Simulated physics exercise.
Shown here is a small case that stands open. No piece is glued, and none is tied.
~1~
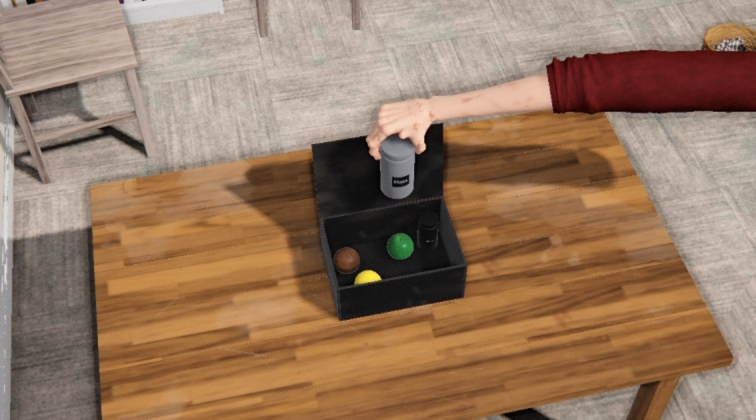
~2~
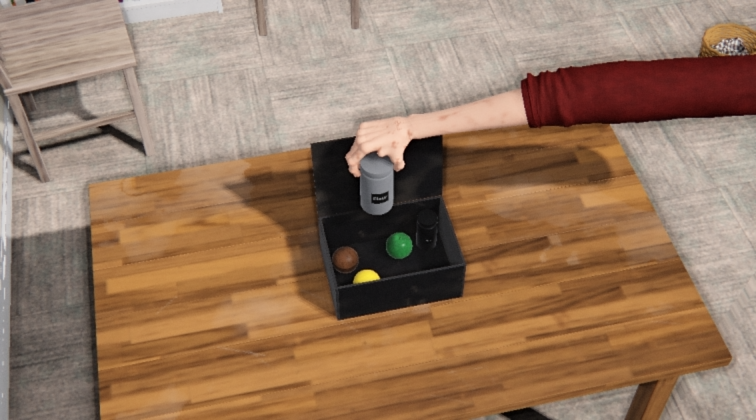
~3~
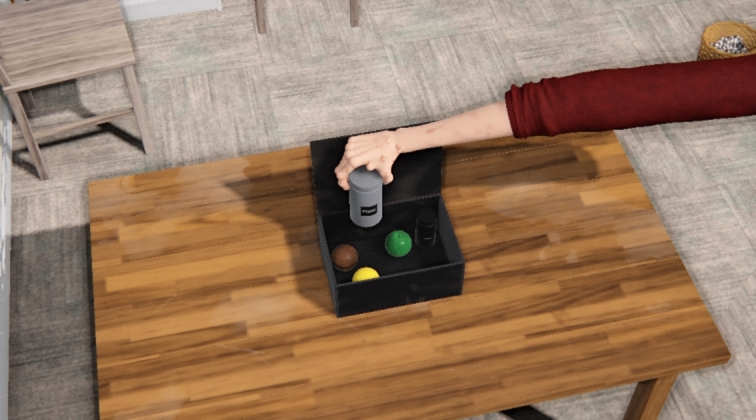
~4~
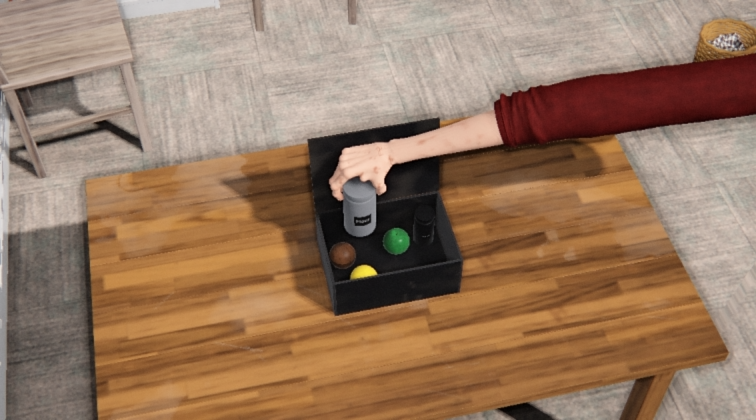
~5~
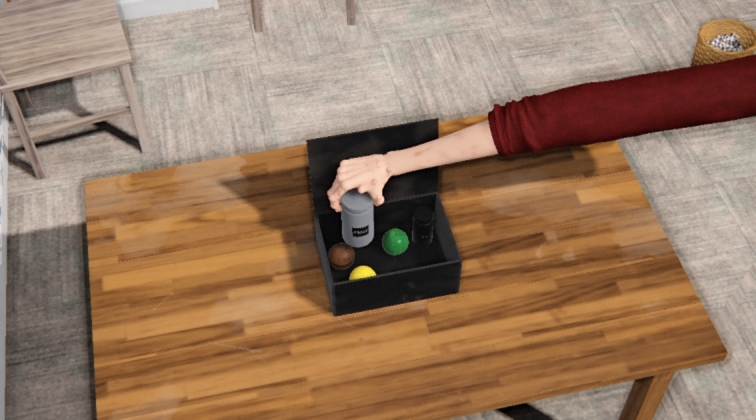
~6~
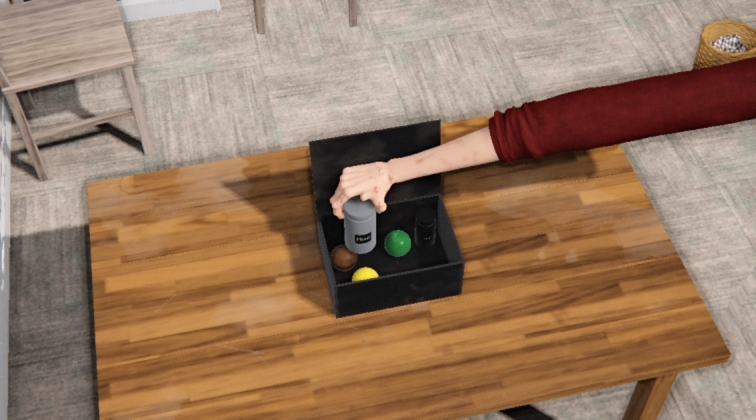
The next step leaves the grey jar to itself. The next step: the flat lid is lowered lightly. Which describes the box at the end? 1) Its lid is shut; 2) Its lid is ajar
(1) Its lid is shut.
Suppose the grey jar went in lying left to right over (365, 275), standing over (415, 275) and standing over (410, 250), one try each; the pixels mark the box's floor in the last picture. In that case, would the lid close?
Going in order, the lid comes down all the way, then is left partly open, then comes down all the way.
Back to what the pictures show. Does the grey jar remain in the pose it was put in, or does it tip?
As it turns out, the grey jar changes its angle.
Then, 0.40 s on from there, grey jar turned 53° from how it was put near (386, 244); green apple shifted a little.
Then, 1.10 s on from there, lid starting down; grey jar on its side near (398, 269); green apple shifted about its own width; brown ball shifted a little.
Then, 1.60 s on from there, lid 59° above the rim; grey jar on its side near (398, 269); green apple shifted about its own width; brown ball shifted a little.
Then, 1.90 s on from there, lid 16° above the rim; grey jar on its side near (398, 269); green apple shifted about its own width; brown ball shifted a little.
In the end, lid shut; toppled in the box, grey jar; moved from the start, green apple; the other 3 unmoved. At the end, from the last picture's camera, grey jar near (398, 270).
